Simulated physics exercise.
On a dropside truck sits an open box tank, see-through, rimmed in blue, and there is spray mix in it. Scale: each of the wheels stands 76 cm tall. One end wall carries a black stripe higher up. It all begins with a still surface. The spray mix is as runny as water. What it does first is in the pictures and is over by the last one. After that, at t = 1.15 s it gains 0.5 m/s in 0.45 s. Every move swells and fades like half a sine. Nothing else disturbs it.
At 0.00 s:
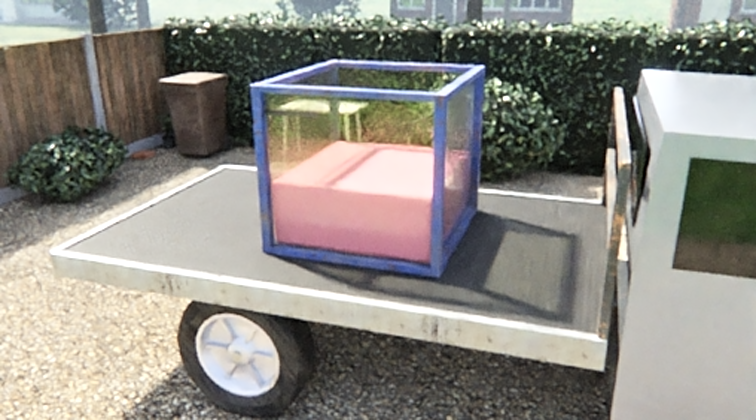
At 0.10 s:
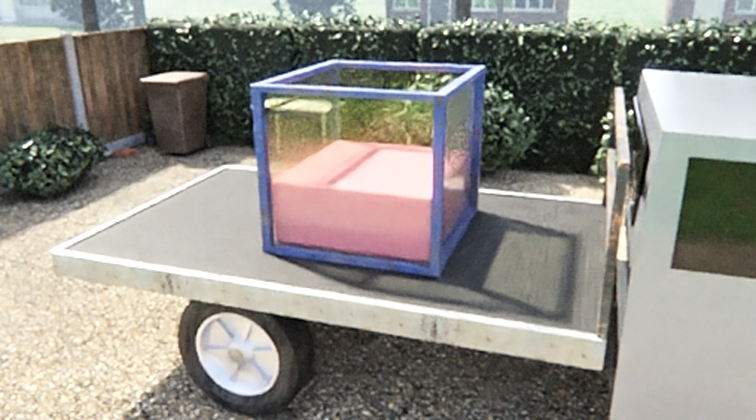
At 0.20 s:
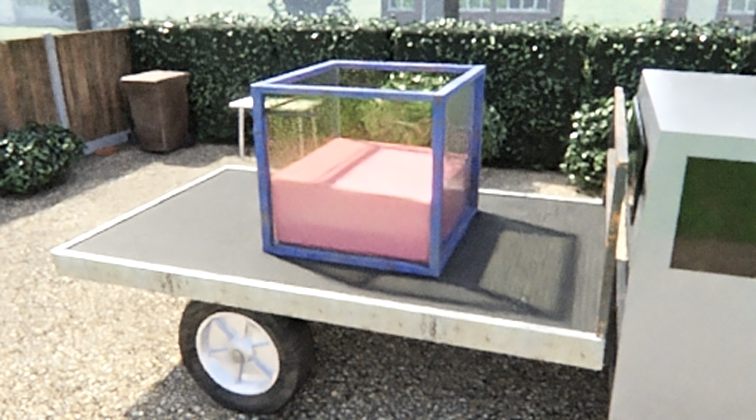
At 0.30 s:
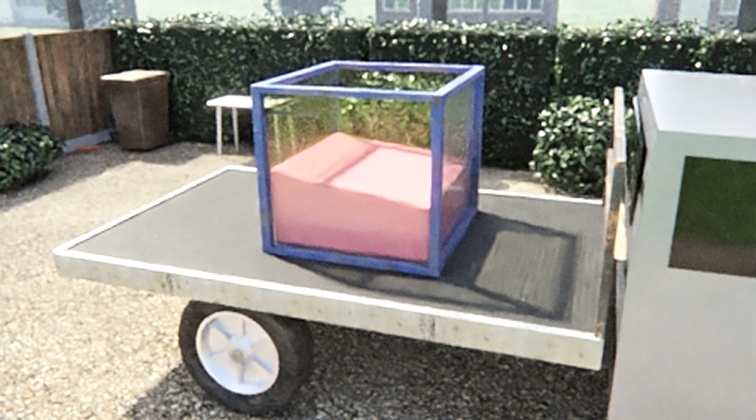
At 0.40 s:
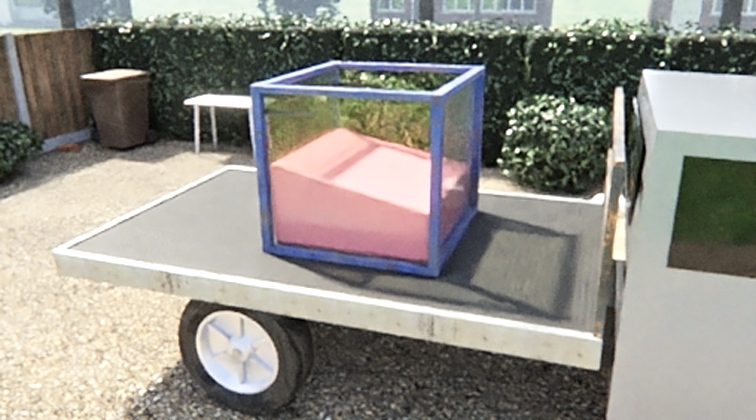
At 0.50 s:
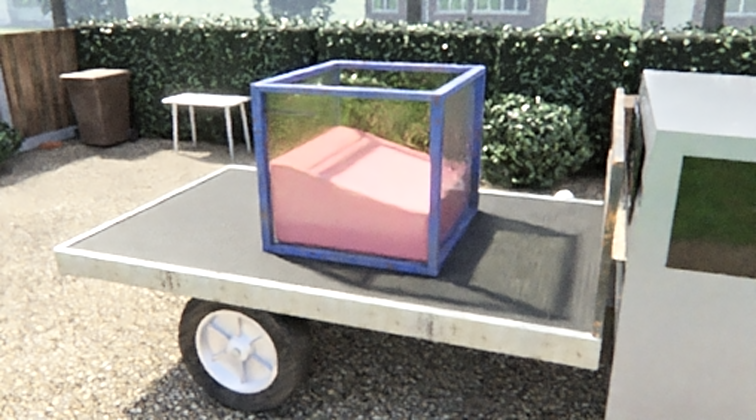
To begin with, pink liquid lies level in a clear, blue-edged open tank on a flatbed truck, as the hedge and planter behind slip leftward while the truck rolls right. Then the liquid climbs at the tank's left, rear end and sinks at the right, its surface becoming clearly slanted.
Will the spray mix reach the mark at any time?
It stays below the line.
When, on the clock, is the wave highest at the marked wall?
Around 1.6 s.
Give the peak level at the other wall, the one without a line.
It peaks near 57 cm.
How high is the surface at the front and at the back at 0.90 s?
Front 42 cm, back 32 cm.
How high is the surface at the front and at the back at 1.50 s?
About 28 cm in front and 50 cm behind.
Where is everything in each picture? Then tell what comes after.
In the first frame, the surface is at (424, 191) by the front wall; at (289, 177) by the back wall; it lies level with the rim line; the front is on the right, levels are read along the near wall; the black line, on the back wall, is at (282, 113); a wheel hub at (233, 360).
In the second frame, the surface is at (423, 191) by the front wall; at (289, 177) by the back wall; it lies level with the rim line.
In the third frame, the surface is at (423, 192) by the front wall; at (289, 176) by the back wall; it lies level with the rim line.
In the fourth frame, the surface is at (422, 202) by the front wall; at (289, 167) by the back wall; it climbs 9° towards the back.
In the fifth frame, the surface is at (421, 205) by the front wall; at (288, 163) by the back wall; it climbs 12° towards the back.
In the sixth frame, the surface is at (421, 204) by the front wall; at (288, 161) by the back wall; it climbs 12° towards the back; a wheel hub at (232, 357).
By 0.90 s the surface is 43 cm up at the front and 33 cm at the back; nothing has left.
By 1.50 s the surface is 28 cm up at the front and 50 cm at the back; nothing has left.
By 2.10 s the surface is 49 cm up at the front and 29 cm at the back; nothing has left.
By 4.59 s the waves are smaller; the highest at the back wall was 62 cm, at 1.65 s, against a line at 74 cm.
